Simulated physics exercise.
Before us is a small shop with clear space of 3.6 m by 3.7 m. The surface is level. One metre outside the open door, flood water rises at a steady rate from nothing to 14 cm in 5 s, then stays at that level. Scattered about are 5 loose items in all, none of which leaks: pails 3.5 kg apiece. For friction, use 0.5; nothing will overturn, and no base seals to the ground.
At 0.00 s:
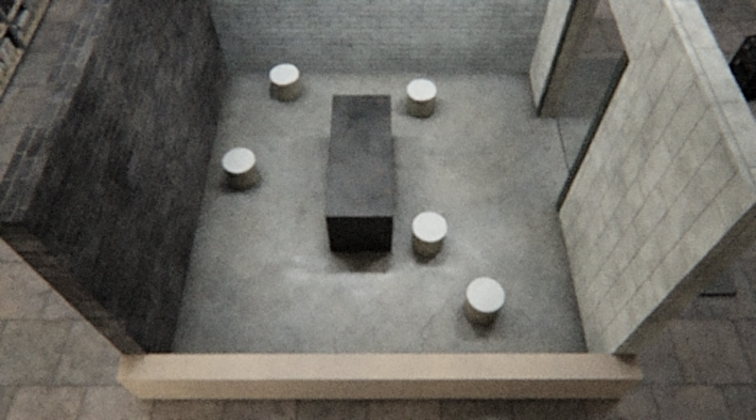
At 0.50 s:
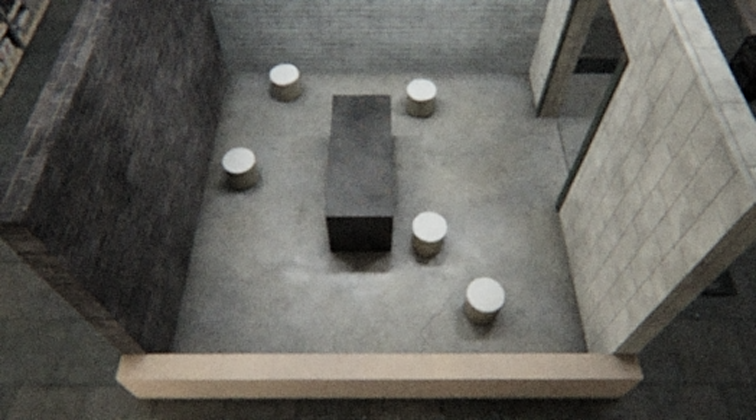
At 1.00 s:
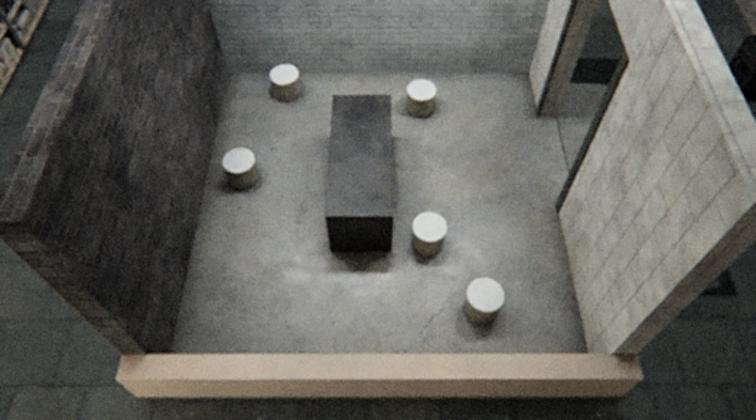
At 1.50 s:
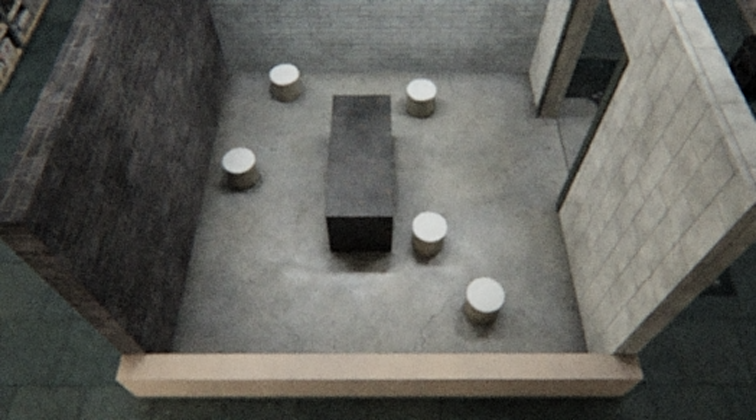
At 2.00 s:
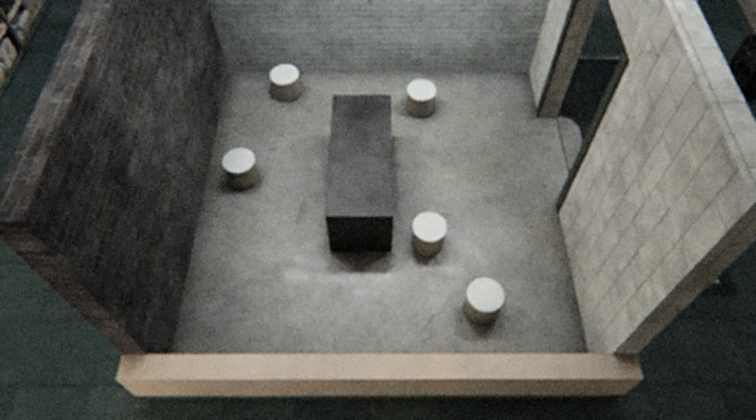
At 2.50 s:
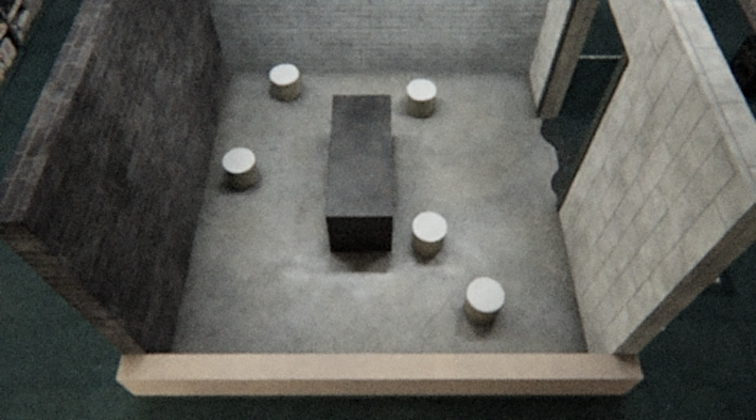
A small walled room with five pale pails stays still while dark water spreads outside.
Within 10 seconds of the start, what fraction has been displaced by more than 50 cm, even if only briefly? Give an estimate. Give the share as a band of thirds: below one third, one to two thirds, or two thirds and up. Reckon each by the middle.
Medium share.
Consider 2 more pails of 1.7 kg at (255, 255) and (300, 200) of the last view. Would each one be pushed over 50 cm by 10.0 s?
Note: Item 1 below threshold; item 2 below threshold.
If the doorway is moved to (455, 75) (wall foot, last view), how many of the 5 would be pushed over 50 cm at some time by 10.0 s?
That gives 3 of them.
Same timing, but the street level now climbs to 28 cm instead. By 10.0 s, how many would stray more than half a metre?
In that case the number is 5.
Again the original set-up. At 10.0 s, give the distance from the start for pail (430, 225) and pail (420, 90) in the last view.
First 140 cm, then 200 cm.
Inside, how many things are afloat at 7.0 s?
Count: 1.
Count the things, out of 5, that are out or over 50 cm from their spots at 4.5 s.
The count is 0.
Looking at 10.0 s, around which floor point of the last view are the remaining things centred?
Mean position: Approximately (341, 222).
After 3.5 s 0 of 5 are over 50 cm from their spots; 0 afloat.
After 4.5 s 0 of 5 are over 50 cm from their spots; 0 afloat.
After 7.0 s 2 of 5 are over 50 cm from their spots; 1 afloat.
After 10.0 s 3 of 5 are over 50 cm from their spots, and 3 have been at some point; 3 afloat.
